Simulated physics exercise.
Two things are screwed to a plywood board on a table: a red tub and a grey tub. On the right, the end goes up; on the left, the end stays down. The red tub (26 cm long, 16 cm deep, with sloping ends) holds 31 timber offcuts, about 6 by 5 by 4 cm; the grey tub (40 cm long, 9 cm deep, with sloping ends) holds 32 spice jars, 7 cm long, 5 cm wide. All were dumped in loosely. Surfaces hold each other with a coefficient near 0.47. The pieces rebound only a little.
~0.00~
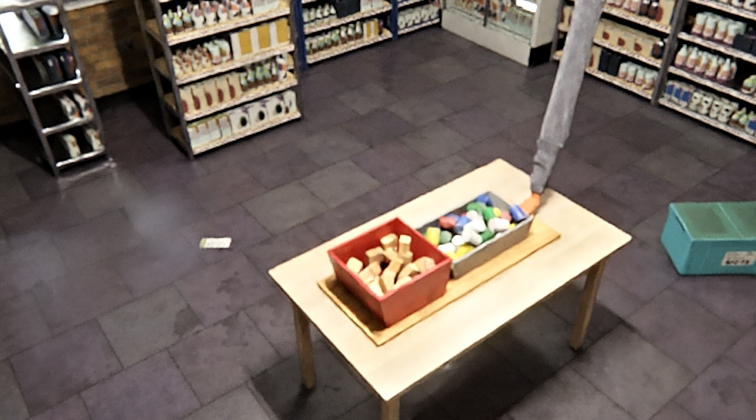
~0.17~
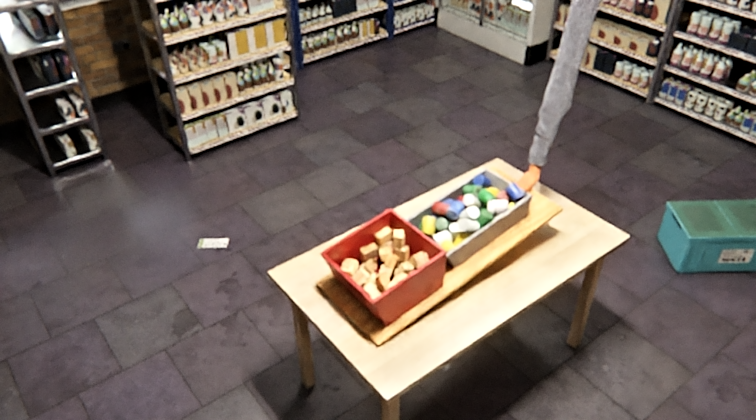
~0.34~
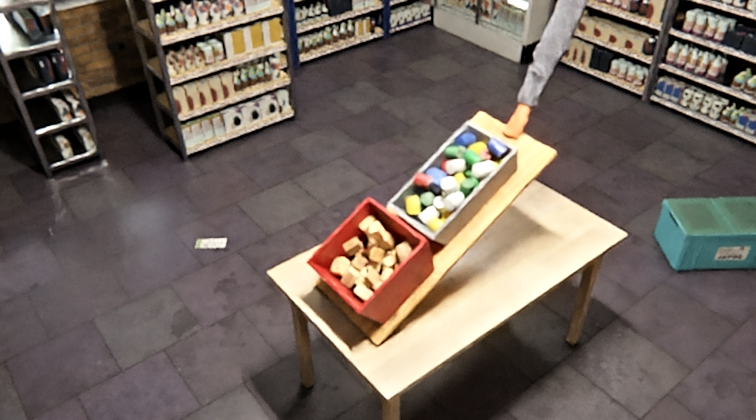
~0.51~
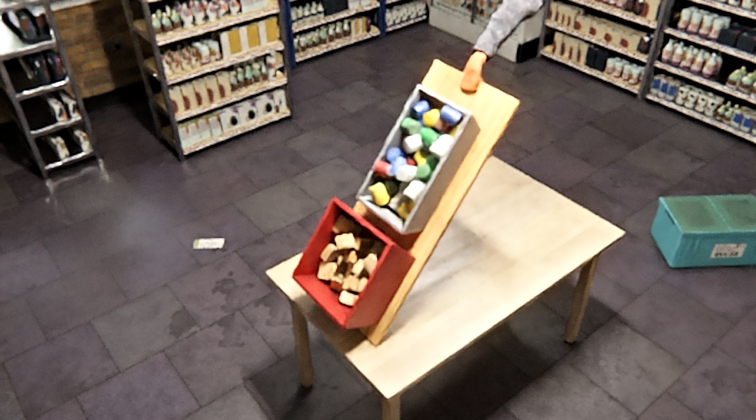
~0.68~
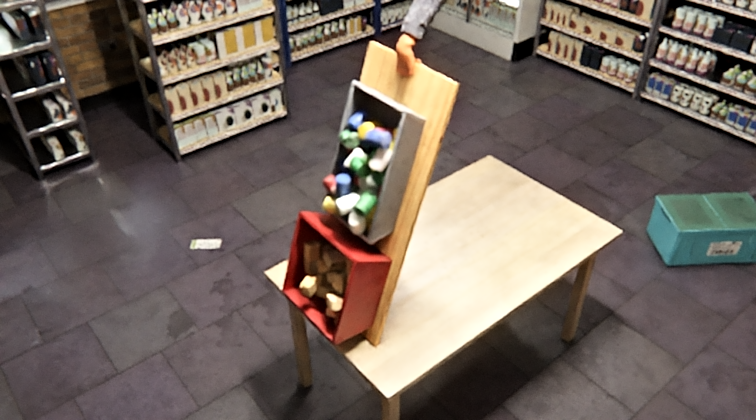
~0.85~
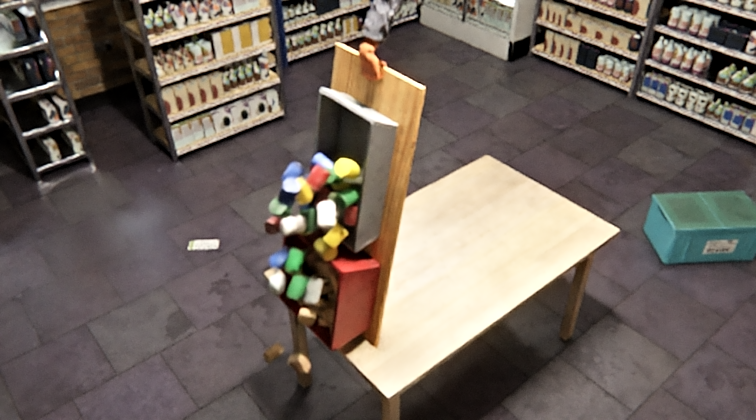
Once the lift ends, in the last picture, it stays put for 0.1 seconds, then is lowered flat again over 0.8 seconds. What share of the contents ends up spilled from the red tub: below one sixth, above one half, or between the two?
Outflow: A sixth, at most half.
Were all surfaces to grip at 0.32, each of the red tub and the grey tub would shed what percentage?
Then the red tub sheds 30 per cent, while the grey tub sheds 90 per cent.
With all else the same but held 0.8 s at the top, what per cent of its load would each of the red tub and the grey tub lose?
Red tub: 40%, grey tub: 90%.
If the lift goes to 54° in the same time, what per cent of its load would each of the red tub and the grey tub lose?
In that case the red tub sheds 10 %, while the grey tub sheds 20 %.
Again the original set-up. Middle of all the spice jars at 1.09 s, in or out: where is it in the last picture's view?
Roughly (271, 305).
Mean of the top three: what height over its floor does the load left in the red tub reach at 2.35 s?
Roughly 13 centimetres.
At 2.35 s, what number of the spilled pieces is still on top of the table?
Count: Around 2.
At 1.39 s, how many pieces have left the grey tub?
The grey tub is at around 30.
After 1.09 s, tilt 73°; 7 of 31 out of the red tub and 32 of 32 out of the grey tub.
After 1.39 s, tilt 34°; 8 of 31 out of the red tub and 32 of 32 out of the grey tub.
After 1.81 s, tilt 0°; 8 of 31 out of the red tub and 32 of 32 out of the grey tub.
When it is over (at 2.35 s), 8 of 31 out of the red tub and 32 of 32 out of the grey tub. Asked share, 8 of 31, 26 per cent.
